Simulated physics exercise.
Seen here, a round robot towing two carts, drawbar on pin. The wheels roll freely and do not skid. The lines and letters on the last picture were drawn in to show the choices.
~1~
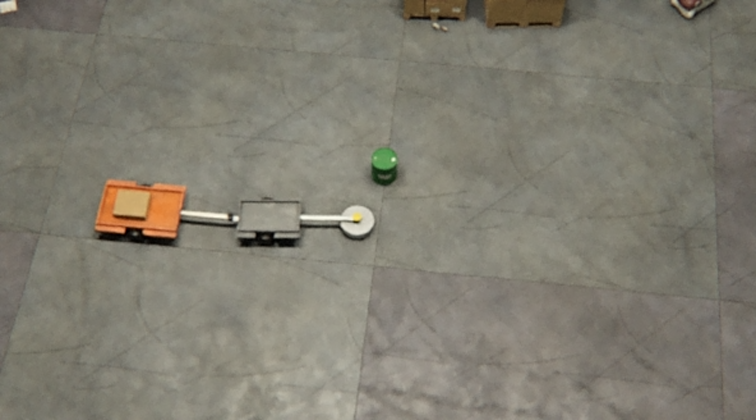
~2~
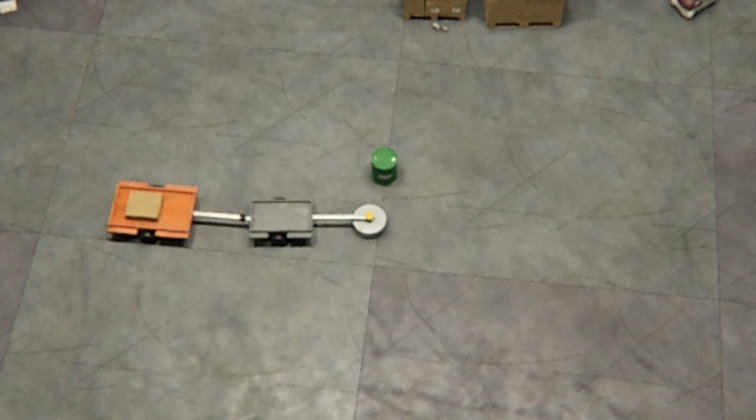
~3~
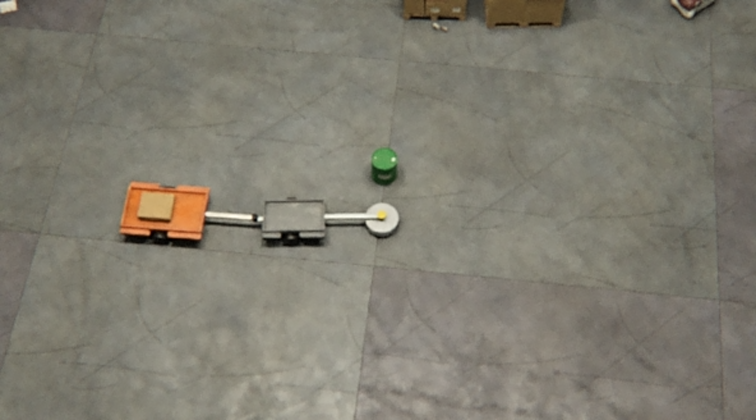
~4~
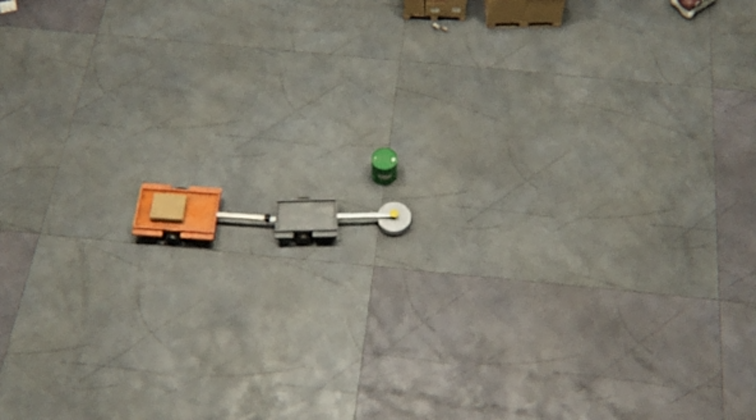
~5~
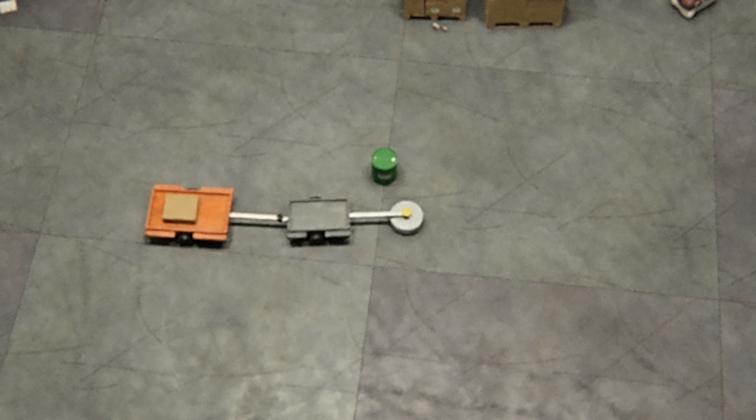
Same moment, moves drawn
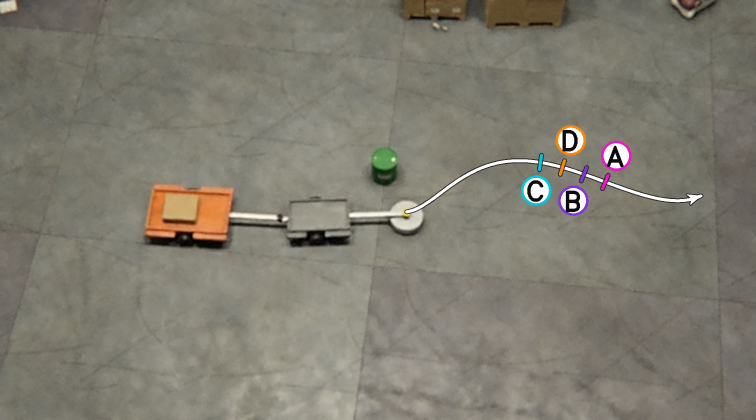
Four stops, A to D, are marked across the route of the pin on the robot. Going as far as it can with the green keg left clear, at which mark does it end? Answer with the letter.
C is the last safe stop.
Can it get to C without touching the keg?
Yes.
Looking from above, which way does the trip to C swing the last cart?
Anticlockwise.
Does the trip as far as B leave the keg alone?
No.
On the marked copy, A at (605, 182); B at (584, 174); C at (540, 162); D at (562, 167); the route from (407, 212) via (546, 164) to (701, 196).
Following C. Soon after the start, robot (449, 191), last cart (238, 214).
Later, robot (494, 168), last cart (289, 213).
In the end, robot (539, 167), last cart (333, 206); nothing has been touched.
As for the rest, A is too far, the keg has been hit; B is too far, the keg has been hit; D is too far, the keg has been hit.
